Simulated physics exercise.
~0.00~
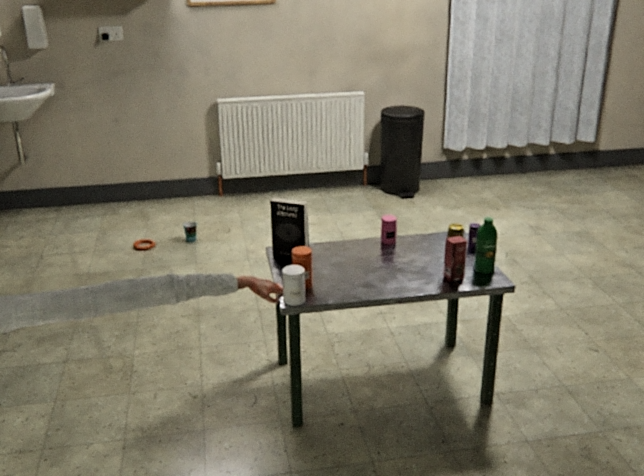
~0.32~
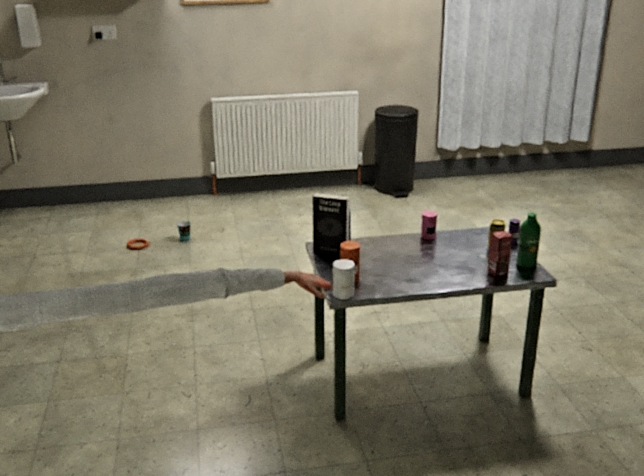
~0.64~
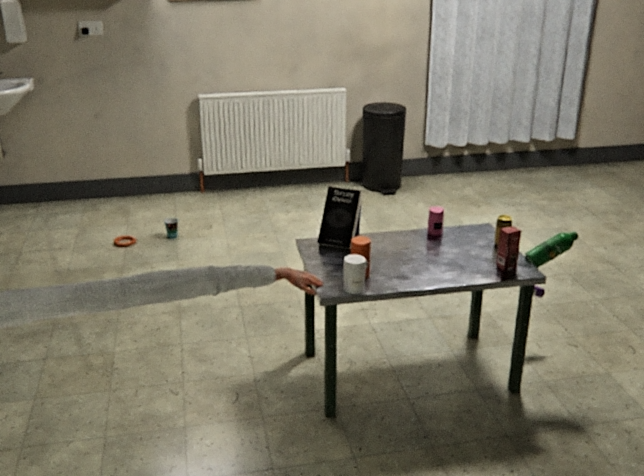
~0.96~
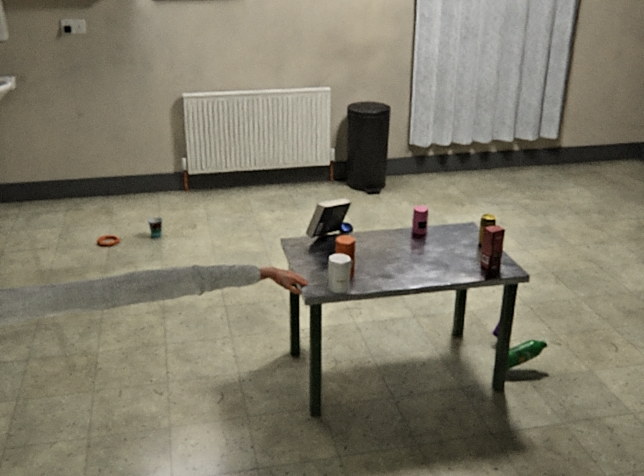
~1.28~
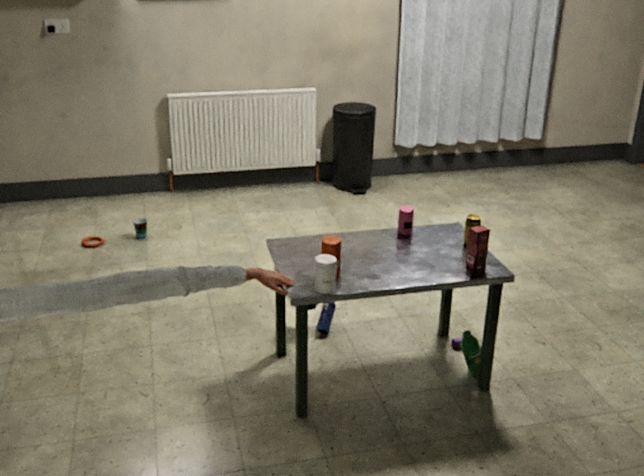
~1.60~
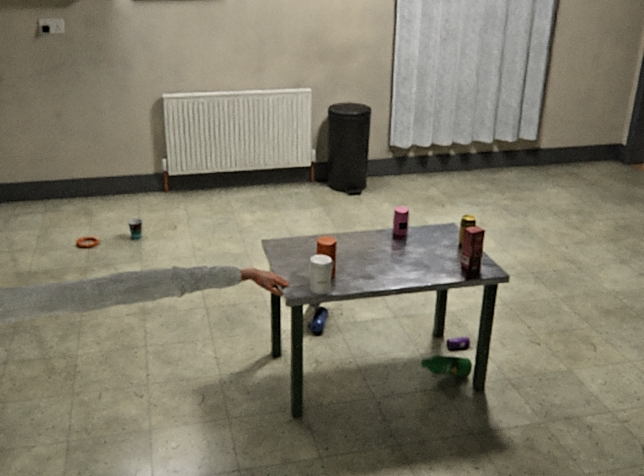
In a bare room, a hand jerking a side table rightward, toppling a bottle, shaker, can and book onto the floor.
